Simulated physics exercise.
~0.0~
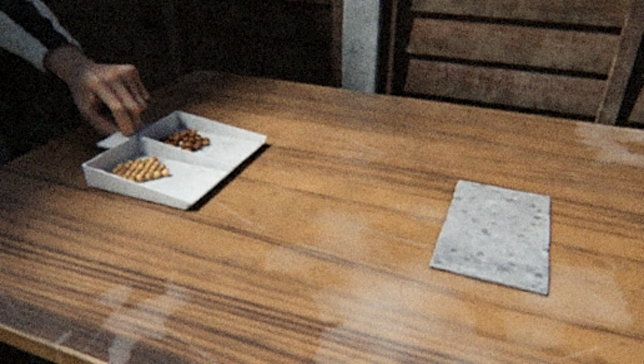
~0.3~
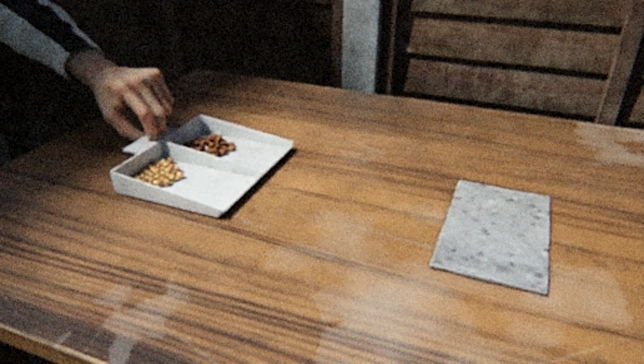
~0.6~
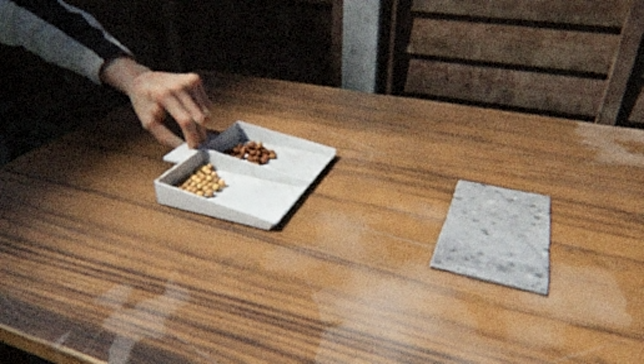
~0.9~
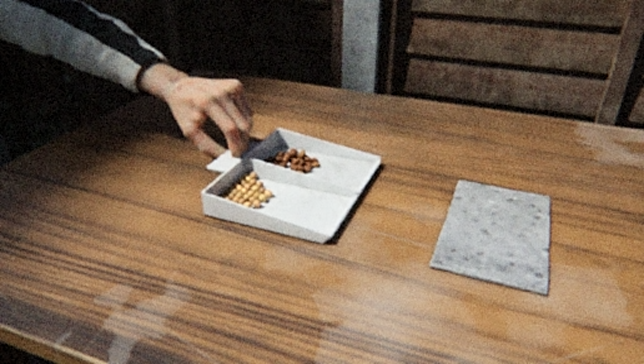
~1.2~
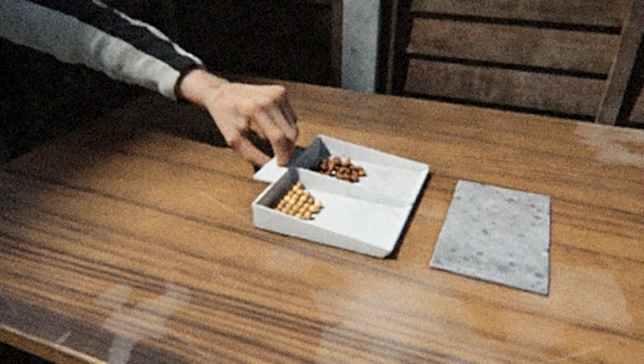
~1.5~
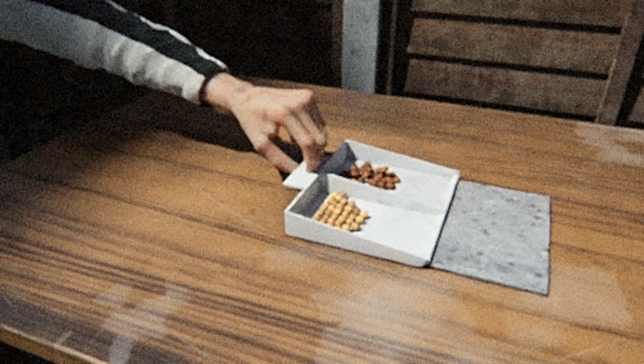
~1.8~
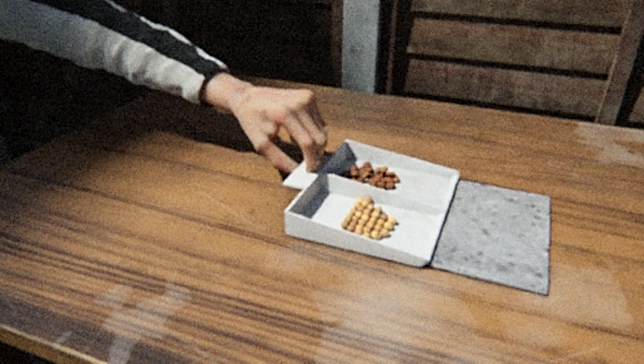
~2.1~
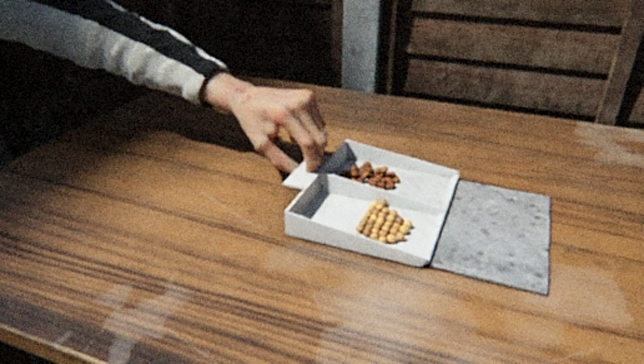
Hand sliding a white two-part tray rightward across a wooden table to a grey slab, pale pieces shifting forward inside, brown ones staying.
